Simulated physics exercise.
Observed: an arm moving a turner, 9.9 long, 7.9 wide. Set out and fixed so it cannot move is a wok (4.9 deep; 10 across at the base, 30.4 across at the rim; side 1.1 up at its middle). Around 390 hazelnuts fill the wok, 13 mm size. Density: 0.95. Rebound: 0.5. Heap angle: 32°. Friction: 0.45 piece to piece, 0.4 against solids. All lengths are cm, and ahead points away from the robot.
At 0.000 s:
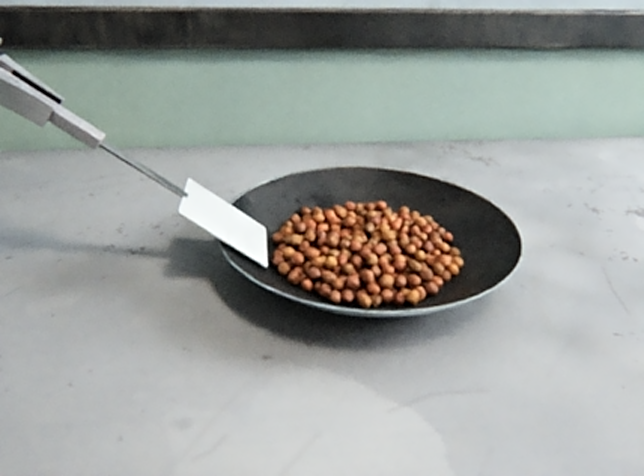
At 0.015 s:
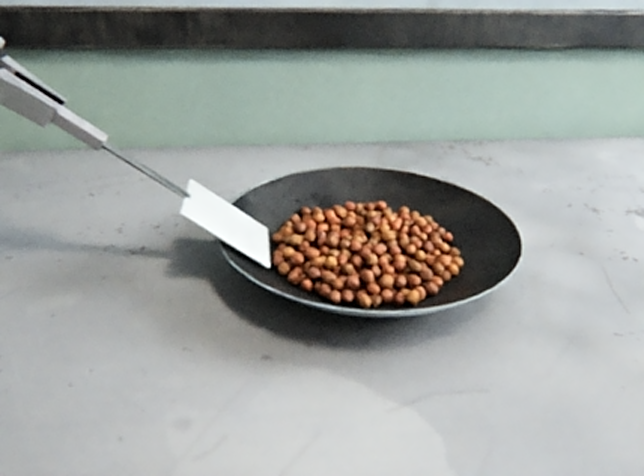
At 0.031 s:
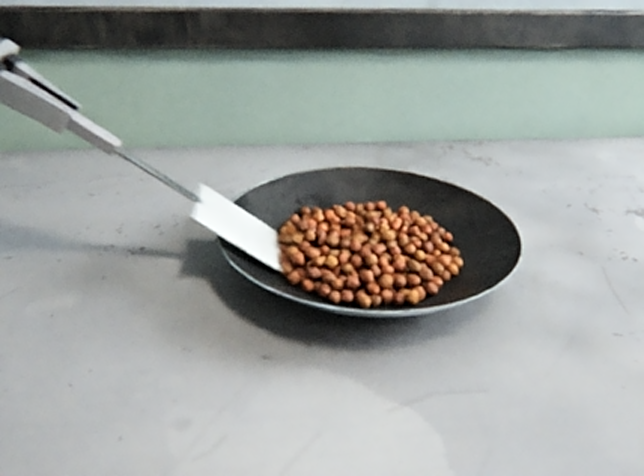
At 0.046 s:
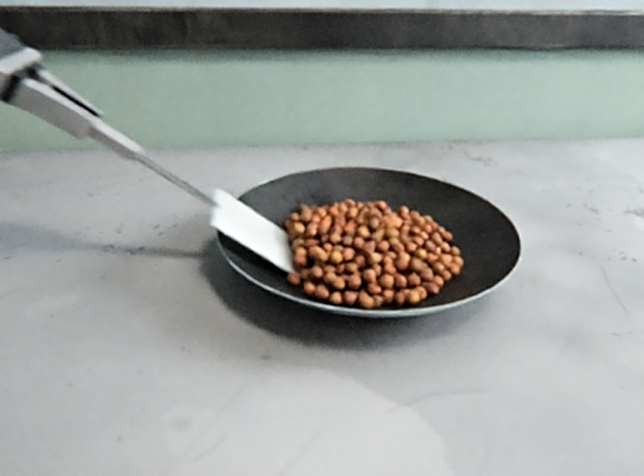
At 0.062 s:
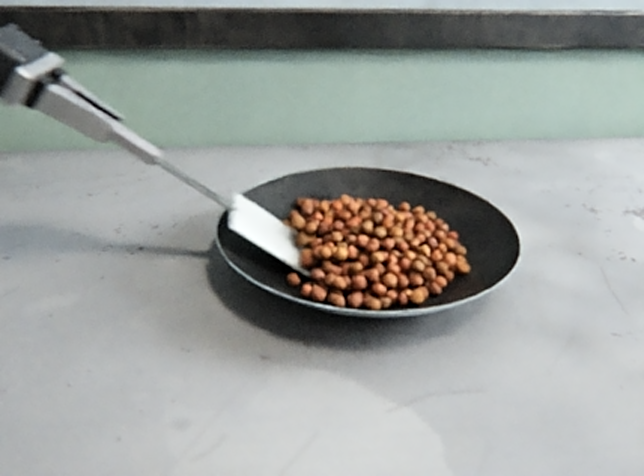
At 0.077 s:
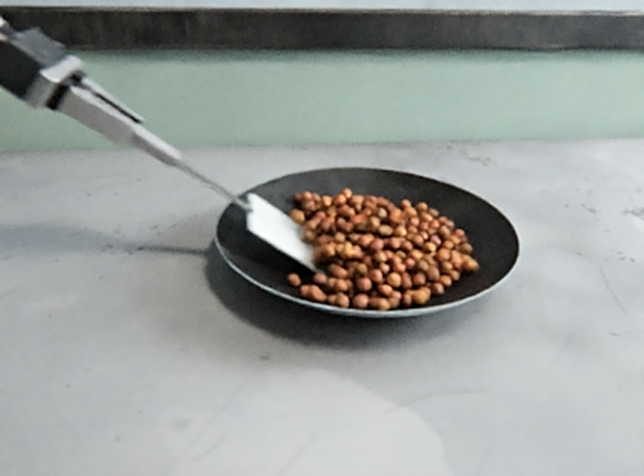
On a grey counter, a robot arm holding a white turner edged rightward into a dark wok of brown nuts, slowly at first, then pushed into the pile's left side, nudging some nuts to the right.
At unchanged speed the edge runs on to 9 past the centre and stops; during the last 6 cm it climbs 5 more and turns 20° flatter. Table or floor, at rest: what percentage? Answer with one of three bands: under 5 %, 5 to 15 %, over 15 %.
Over 15 %.
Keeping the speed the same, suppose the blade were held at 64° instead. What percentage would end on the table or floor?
Around 25 in a hundred.
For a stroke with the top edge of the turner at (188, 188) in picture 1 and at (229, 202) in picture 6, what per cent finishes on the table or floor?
Some 15 percent ends up on the table or floor.
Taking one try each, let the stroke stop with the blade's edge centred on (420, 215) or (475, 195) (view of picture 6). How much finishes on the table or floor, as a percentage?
Try 1: Approx. 15 %; try 2: Approx. 30 %.
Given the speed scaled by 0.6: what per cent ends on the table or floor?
Something close to 10 per cent ends up on the table or floor.
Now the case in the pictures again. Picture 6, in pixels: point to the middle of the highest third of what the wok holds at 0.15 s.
Roughly pixel (412, 225).
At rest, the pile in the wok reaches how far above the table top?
It reaches about 5.0 cm.
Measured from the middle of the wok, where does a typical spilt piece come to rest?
It works out to near 44 cm.
After 0.11 s, sloping 39°, highest piece 6 above the table; 389 in the wok.
After 0.15 s, sloping 34°, highest piece 7 above the table; 388 in the wok, 1 on the blade or in flight.
After 0.37 s, sloping 19°, highest piece 13 above the table; 303 in the wok, 39 on the table or floor, 47 on the blade or in flight.
After 1.42 s, sloping 19°, highest piece 4 above the table; 303 in the wok, 86 on the table or floor.
In the end, 303 in the wok, 86 on the table or floor. That is 22 % on the table or floor.
